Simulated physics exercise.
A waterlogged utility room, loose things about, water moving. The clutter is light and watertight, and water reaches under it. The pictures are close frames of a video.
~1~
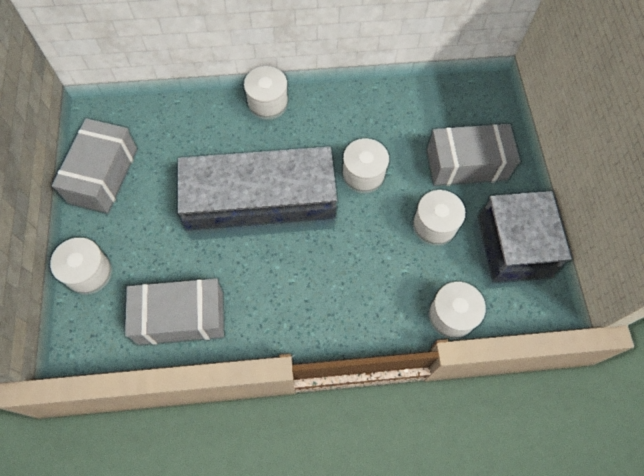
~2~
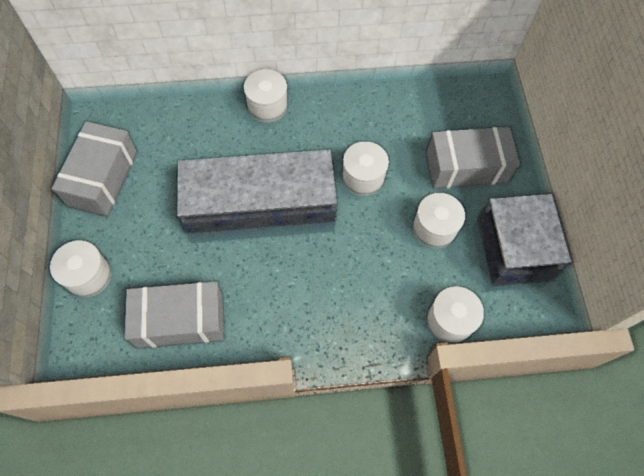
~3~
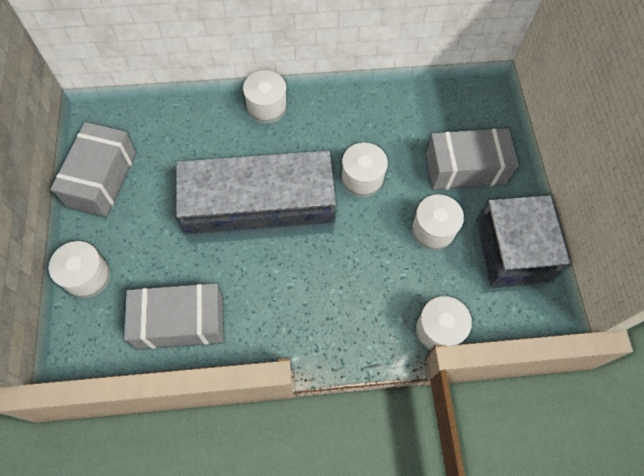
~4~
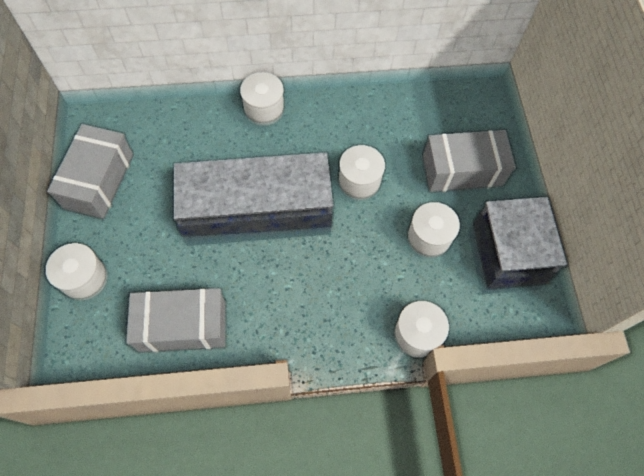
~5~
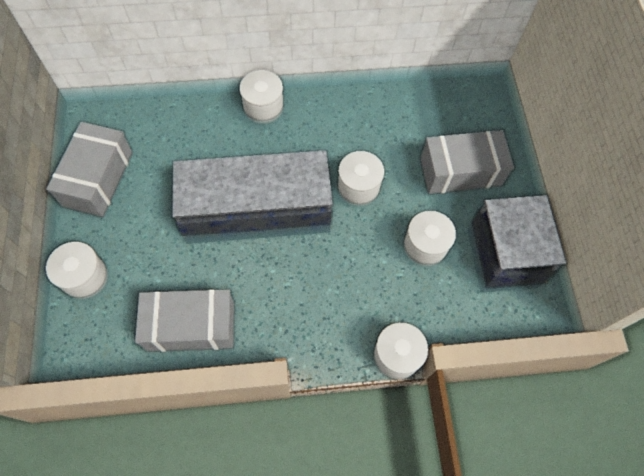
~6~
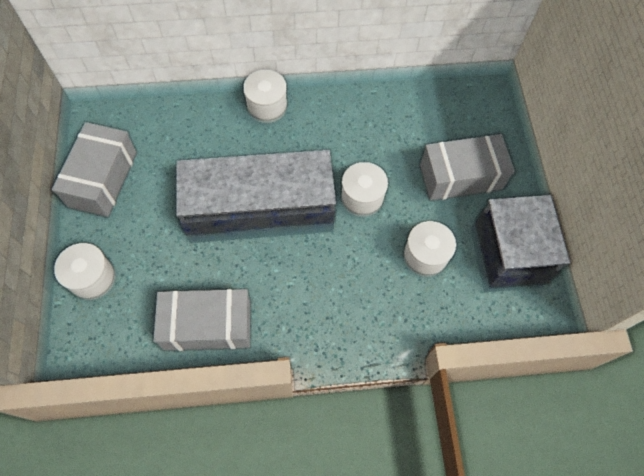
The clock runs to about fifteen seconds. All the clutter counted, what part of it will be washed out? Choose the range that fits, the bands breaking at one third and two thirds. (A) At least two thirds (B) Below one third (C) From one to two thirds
At least two thirds (A).
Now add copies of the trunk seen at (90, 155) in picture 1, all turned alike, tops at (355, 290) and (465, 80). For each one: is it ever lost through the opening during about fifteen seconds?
Result, as listed: Ends up outside; never gets out.
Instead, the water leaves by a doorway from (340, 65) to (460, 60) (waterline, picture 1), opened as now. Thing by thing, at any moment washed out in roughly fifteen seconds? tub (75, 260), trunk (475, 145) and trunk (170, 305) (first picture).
Taking them in turn, the first is held back, the second is flushed away and the third is held back.
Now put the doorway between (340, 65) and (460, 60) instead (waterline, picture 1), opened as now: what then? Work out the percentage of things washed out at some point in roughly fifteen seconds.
Close to 50 percent.
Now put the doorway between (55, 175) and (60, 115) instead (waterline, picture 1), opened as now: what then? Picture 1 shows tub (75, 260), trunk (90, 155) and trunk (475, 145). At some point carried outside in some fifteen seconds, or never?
Going through them in turn: Escaped; escaped; remains behind.
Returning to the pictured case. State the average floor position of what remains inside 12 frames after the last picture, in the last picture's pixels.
What remains is centred near (249, 226).
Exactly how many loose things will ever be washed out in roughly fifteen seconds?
I make it 6.
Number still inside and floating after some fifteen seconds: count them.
It works out to 2.
A moment on, 1 of 8 are out; 7 afloat.
Next, 4 of 8 are out; 4 afloat.
Later, 5 of 8 are out; 3 afloat.
In the end, 6 of 8 are out; 2 afloat.
